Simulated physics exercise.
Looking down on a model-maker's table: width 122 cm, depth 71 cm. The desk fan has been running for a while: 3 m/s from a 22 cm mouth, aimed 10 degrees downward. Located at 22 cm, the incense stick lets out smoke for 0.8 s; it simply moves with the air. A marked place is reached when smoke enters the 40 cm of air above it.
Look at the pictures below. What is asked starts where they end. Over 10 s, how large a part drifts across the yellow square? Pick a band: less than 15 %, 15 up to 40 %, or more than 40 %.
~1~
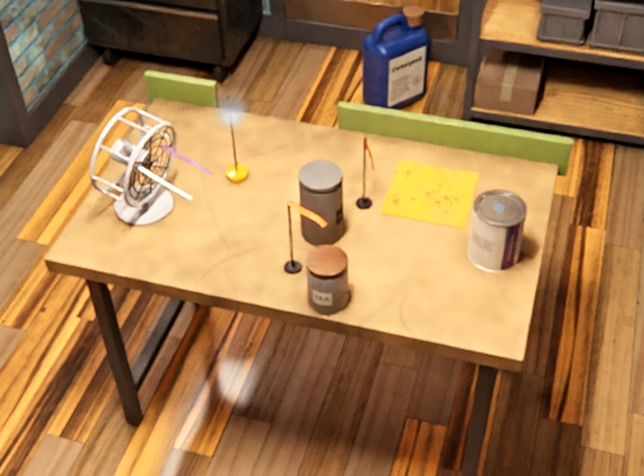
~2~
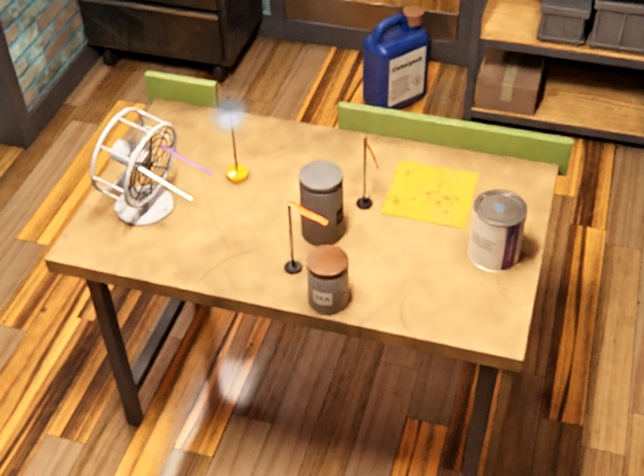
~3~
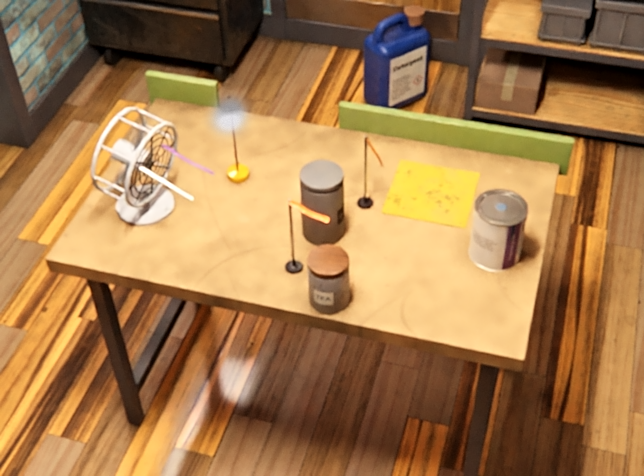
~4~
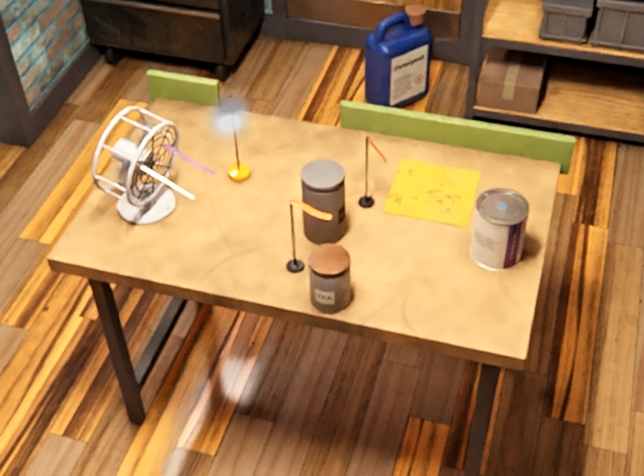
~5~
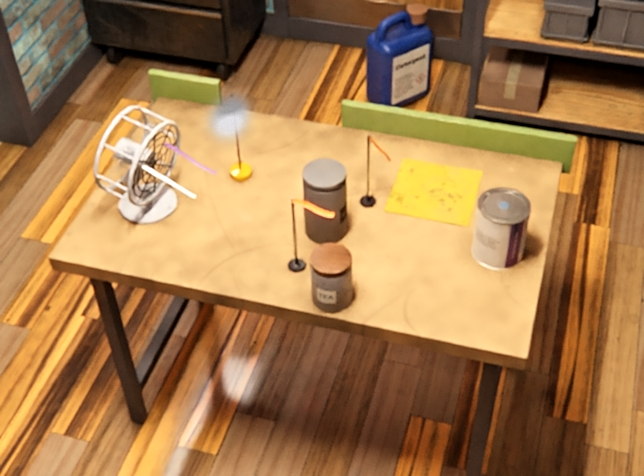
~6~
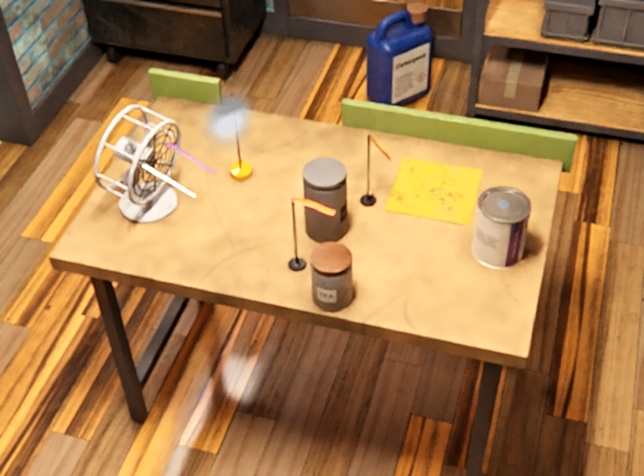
The band is more than 40 %.
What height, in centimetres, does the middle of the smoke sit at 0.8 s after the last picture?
Its middle sits roughly 14 cm above the surface.
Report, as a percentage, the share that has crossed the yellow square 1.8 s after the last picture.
Share: Around 60 percent.
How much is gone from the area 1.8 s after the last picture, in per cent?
Estimate: Close to 25 %.
Then, 0.8 s after the last picture, 0 % is gone from the area; 10 % has passed over the yellow square, and the middle of the rest is near (274, 156).
Then, 1.8 s after the last picture, 23 % is gone from the area; 61 % has passed over the yellow square, and the middle of the rest is near (511, 155).
Then, 3.8 s after the last picture, 81 % is gone from the area; 69 % has passed over the yellow square, and the middle of the rest is near (587, 95).
Then, 9.8 s after the last picture, 99 % is gone from the area; 70 % has passed over the yellow square.
